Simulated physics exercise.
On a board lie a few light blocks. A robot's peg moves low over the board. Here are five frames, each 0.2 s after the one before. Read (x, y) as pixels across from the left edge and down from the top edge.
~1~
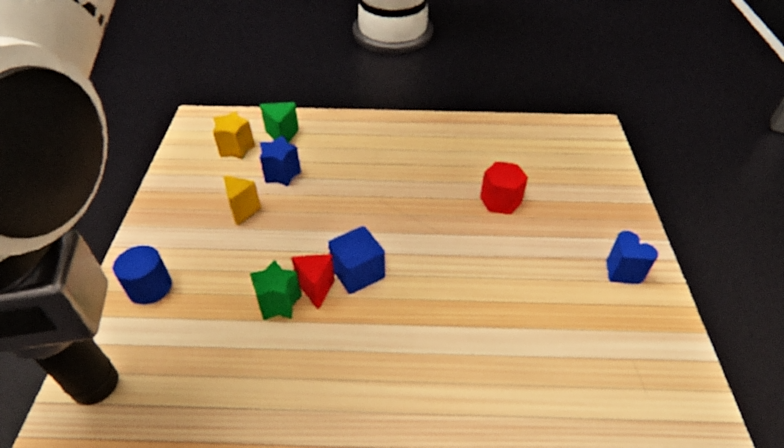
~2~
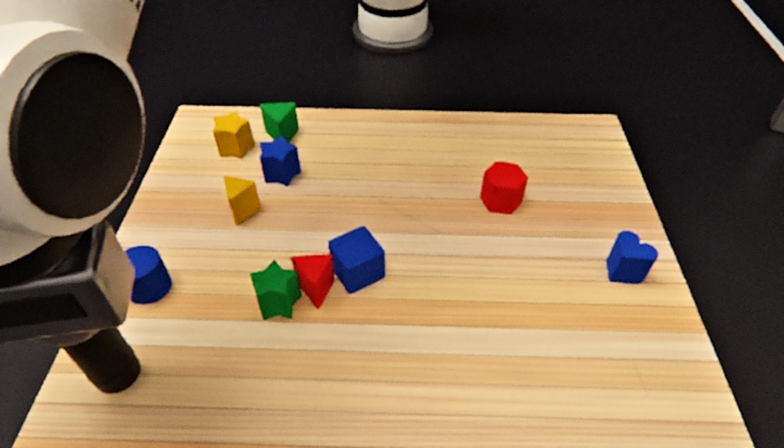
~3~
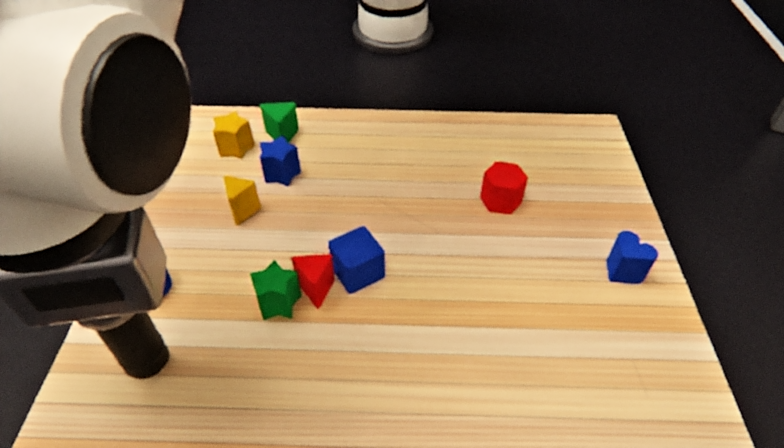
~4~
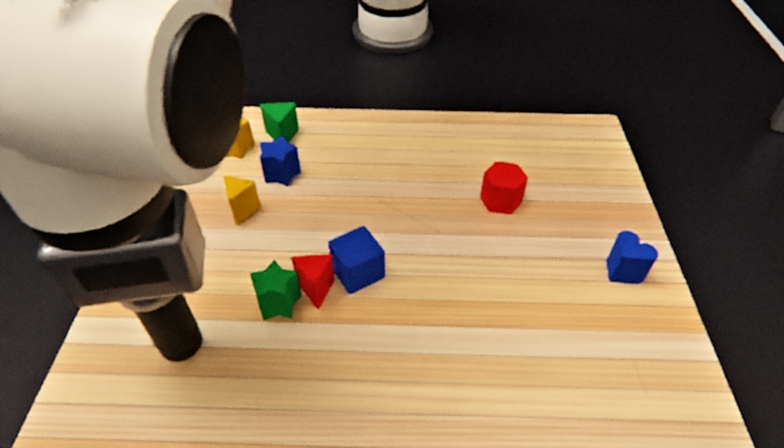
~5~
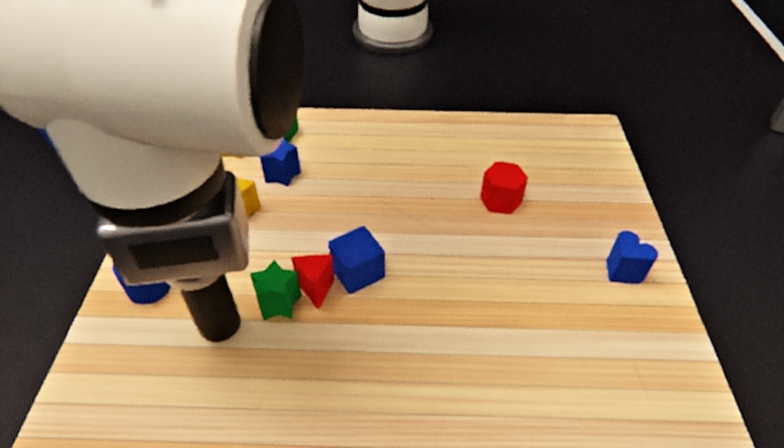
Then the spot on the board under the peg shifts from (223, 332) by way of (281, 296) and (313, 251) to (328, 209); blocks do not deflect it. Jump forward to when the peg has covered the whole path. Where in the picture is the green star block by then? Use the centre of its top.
The green star block ends near (344, 223).
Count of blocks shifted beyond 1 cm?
Answer: Three or more.
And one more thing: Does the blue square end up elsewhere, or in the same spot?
It will be nudged away from its spot.
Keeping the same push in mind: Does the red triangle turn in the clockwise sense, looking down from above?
I expect so.
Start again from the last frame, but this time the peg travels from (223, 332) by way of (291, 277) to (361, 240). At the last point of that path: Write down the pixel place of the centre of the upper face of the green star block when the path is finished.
In the picture, that point is around (392, 221).
What follows on the original path. One third of the way, peg (280, 289); green star block (309, 255); red triangle (342, 254), turned 45° clockwise; blue square (376, 240), turned 20° anticlockwise.
Two thirds of the way, peg (312, 244); green star block (343, 227), turned 30° clockwise; red triangle (360, 251), turned 50° clockwise; blue square (389, 235).
At the end, peg (327, 202); green star block (344, 223), turned 45° clockwise; blue star block in place; red triangle (360, 251), turned 50° clockwise; blue square (389, 235).
